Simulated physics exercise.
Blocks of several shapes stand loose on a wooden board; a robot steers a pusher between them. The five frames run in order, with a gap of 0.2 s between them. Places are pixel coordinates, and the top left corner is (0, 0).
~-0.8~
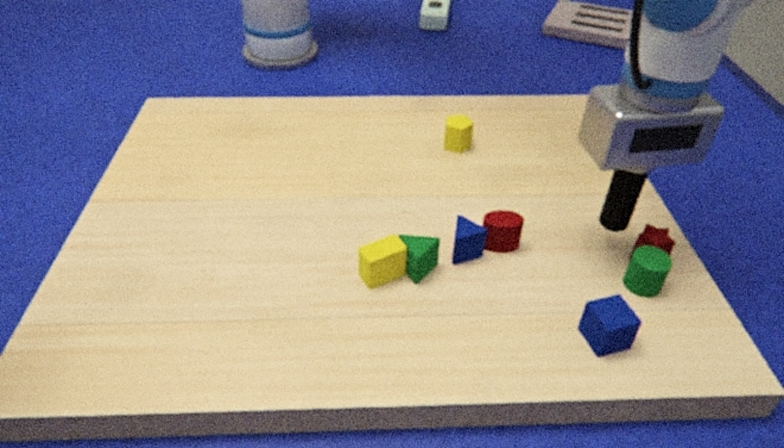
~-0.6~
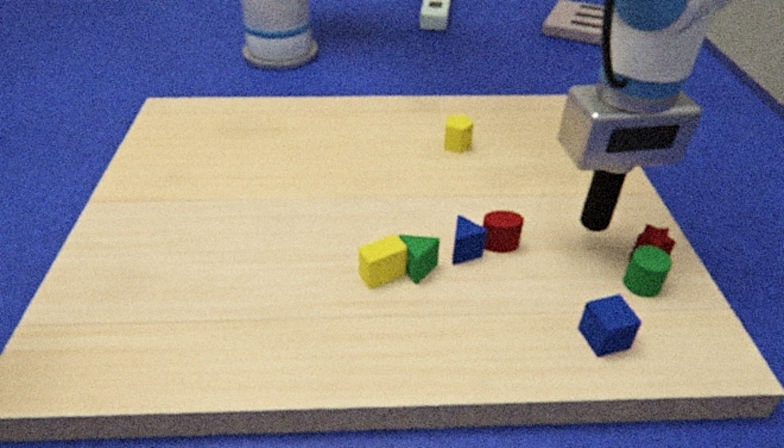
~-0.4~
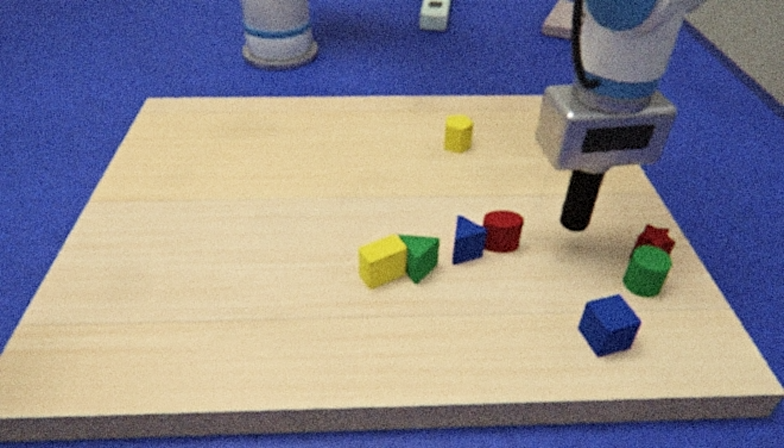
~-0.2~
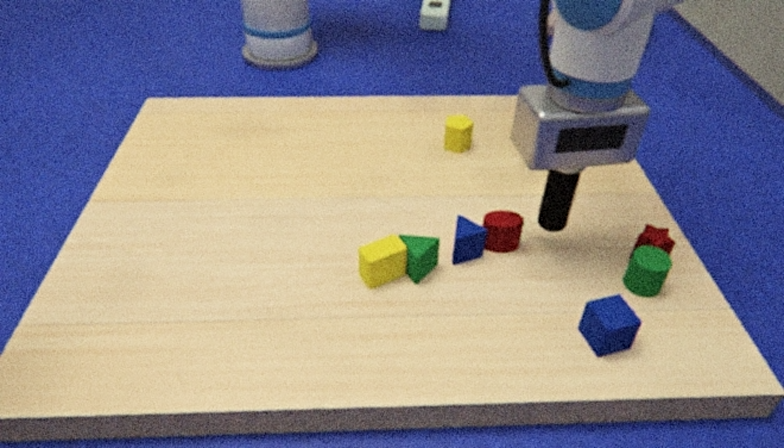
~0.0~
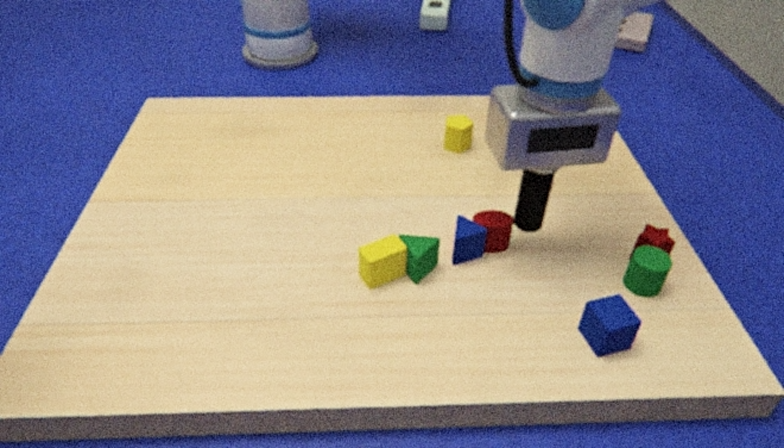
On a wooden board scattered with small coloured blocks, a robot arm slid its black pusher steadily left, then nudged the red round block slightly left towards the blue triangular one.
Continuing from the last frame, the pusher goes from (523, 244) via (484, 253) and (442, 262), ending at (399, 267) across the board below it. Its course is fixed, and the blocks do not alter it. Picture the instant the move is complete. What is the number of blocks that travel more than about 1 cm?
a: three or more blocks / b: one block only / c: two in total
That would be a.
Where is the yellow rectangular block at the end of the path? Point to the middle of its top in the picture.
Pixel (355, 261).
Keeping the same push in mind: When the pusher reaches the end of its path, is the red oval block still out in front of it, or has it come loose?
By the time the path ends, the red oval block has slid off to the side or behind.
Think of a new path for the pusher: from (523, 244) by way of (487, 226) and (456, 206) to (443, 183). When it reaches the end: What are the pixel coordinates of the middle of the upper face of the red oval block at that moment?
For the centre of its top, I'd go with (458, 207).
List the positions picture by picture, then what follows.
The first frame shows pusher's lower end at (613, 224); yellow rectangular block at (383, 248); green triangular piece at (419, 243); blue triangular piece at (467, 227); red oval block at (504, 218).
The second frame shows pusher at (594, 224); blocks still.
The third frame shows pusher at (573, 224); blocks still.
The fourth frame shows pusher at (551, 224); blocks still.
The fifth frame shows pusher at (527, 224); yellow rectangular block at (383, 248); green triangular piece at (419, 243); blue triangular piece at (467, 227); red oval block at (494, 218).
What follows on the original path. One third of the way, pusher at (486, 234); blue triangular piece at (448, 233), turned 25° anticlockwise; red oval block at (455, 216), turned 50° clockwise.
Two thirds of the way, pusher at (443, 242); yellow rectangular block at (373, 252), turned 20° clockwise; green triangular piece at (409, 254), turned 15° clockwise; blue triangular piece at (418, 239), turned 80° anticlockwise; red oval block at (436, 213), turned 110° clockwise.
At the end, pusher at (399, 247); yellow rectangular block at (355, 261), turned 25° clockwise; green triangular piece at (398, 261); blue triangular piece at (370, 243), turned 95° anticlockwise; red oval block at (435, 214), turned 115° clockwise.
